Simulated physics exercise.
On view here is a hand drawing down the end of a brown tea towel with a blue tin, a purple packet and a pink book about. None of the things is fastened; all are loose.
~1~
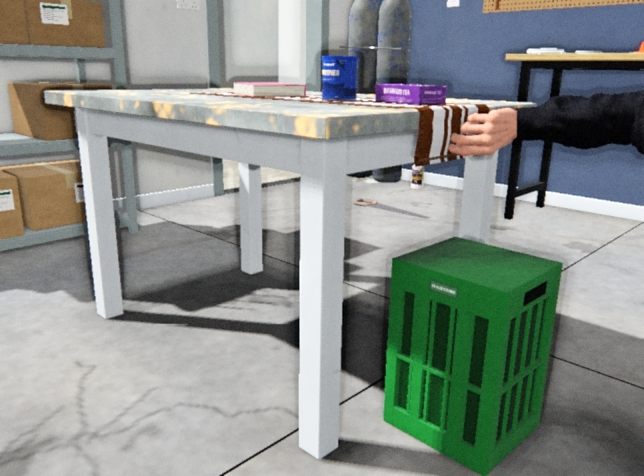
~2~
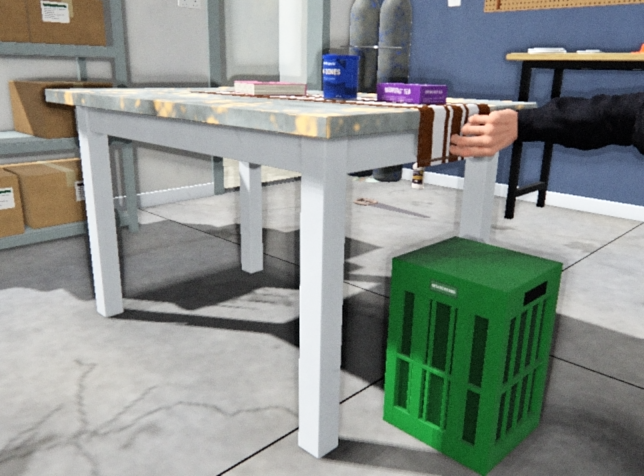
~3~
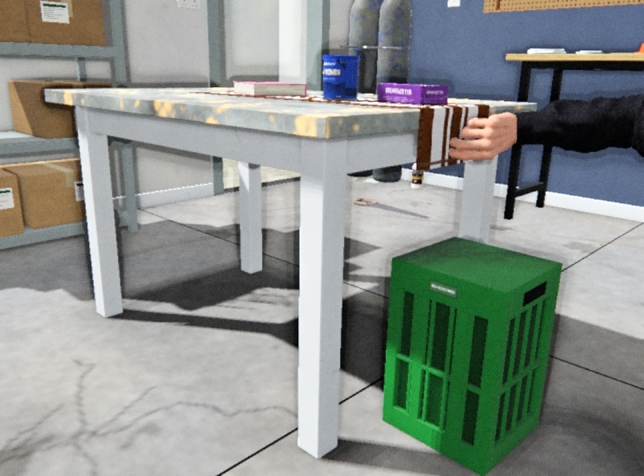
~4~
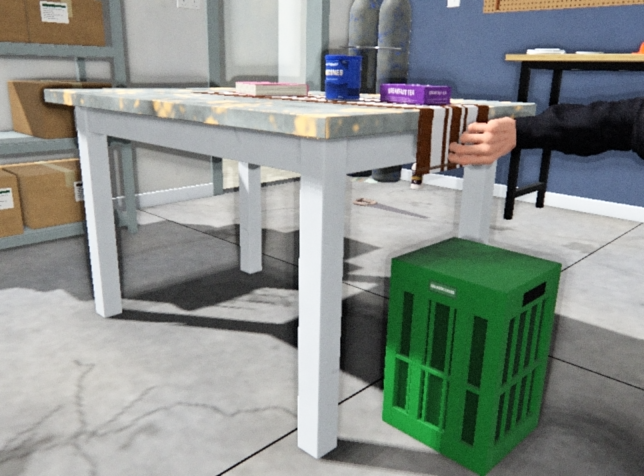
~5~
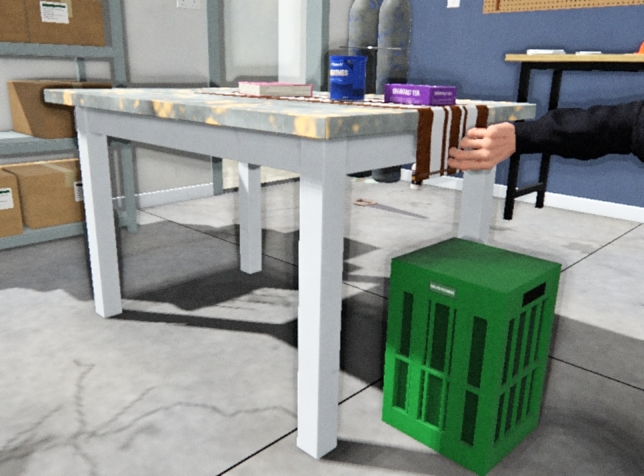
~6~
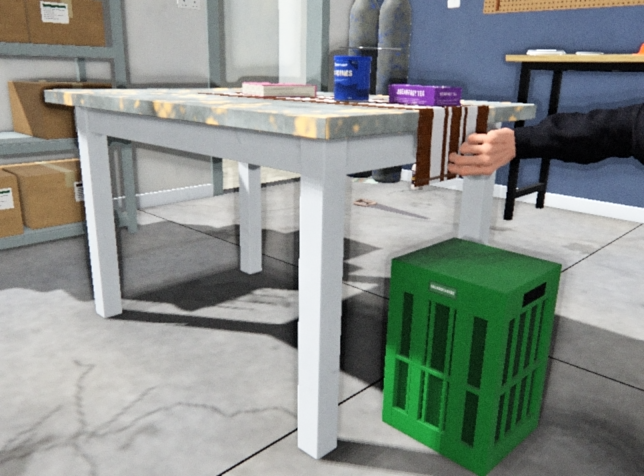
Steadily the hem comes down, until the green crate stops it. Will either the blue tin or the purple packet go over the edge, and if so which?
The blue tin keeps clear of it, the purple packet goes over the edge.
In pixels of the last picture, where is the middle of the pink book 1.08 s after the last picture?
Around (323, 92).
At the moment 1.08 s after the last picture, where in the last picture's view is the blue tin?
Approx. location: (414, 81).
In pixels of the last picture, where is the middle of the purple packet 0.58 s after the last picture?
At that moment it is at (470, 106).
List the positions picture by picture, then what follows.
In the first picture, tea towel end (415, 167); blue tin (340, 56); purple packet (411, 85); pink book (268, 84); top of the crate (484, 273).
In the second picture, tea towel end (417, 168), far hem (190, 93); purple packet (411, 84); purple packet stands on the cloth.
In the third picture, tea towel end (416, 170); blue tin (342, 56).
In the fourth picture, tea towel end (415, 175), far hem (191, 93); purple packet (415, 85).
In the fifth picture, tea towel end (415, 181); blue tin (349, 56).
In the sixth picture, tea towel end (414, 187), far hem (197, 94); blue tin (353, 57); purple packet (425, 86); top of the crate (484, 274).
Then, 0.58 s after the last picture, hem going down; tin carried along near (386, 81); packet tipping at the edge near (470, 106).
Then, 1.08 s after the last picture, hem on the crate; tin carried along near (414, 81); packet over the edge.
At rest, hem on the crate; tin carried along near (414, 81); packet over the edge. The blue tin stays on the table and the purple packet goes over the edge.
